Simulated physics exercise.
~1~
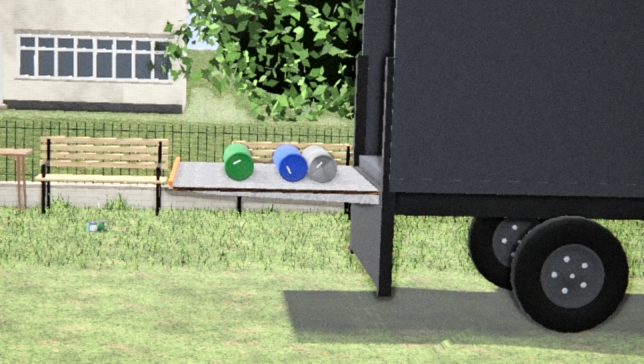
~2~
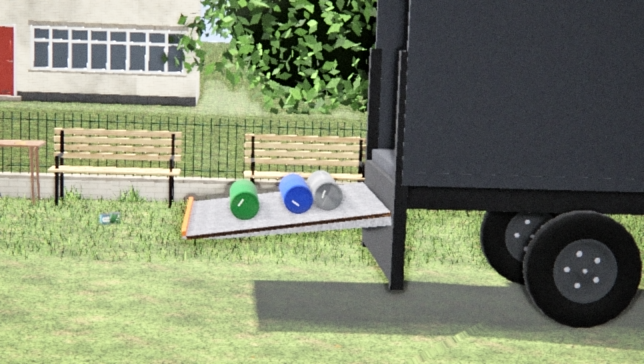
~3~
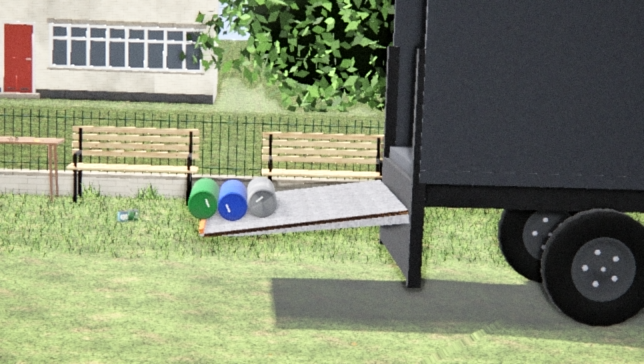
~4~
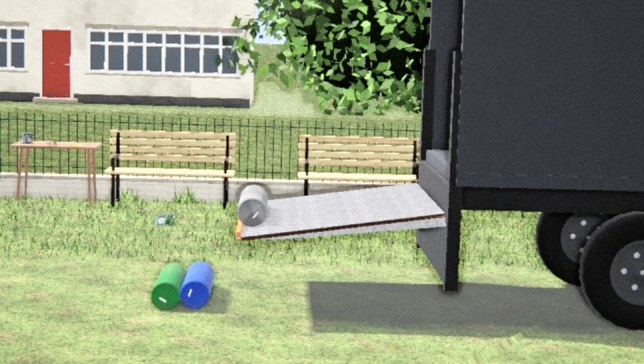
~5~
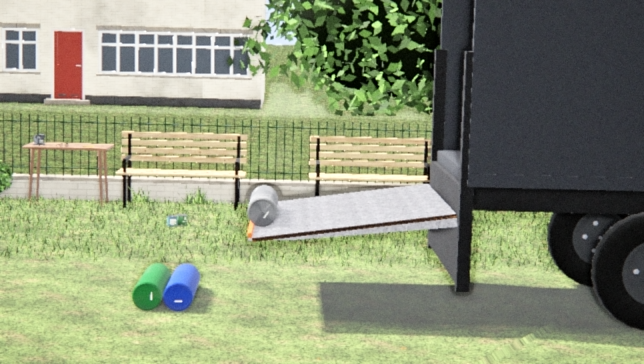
A dark lorry stands on grass at the right, seen from the side, with a grey platform jutting from its tail toward the left. Three cylinders, green, blue and grey, lie end-on across it, with benches, a fence and a pale building behind. The platform drops a little and its left end tips down, and the cylinders roll left toward the orange stop at its edge. Green goes over and falls, and blue follows, while the view shifts slightly left. At the end, green and blue lie side by side on the grass, and grey remains on the platform against the stop.
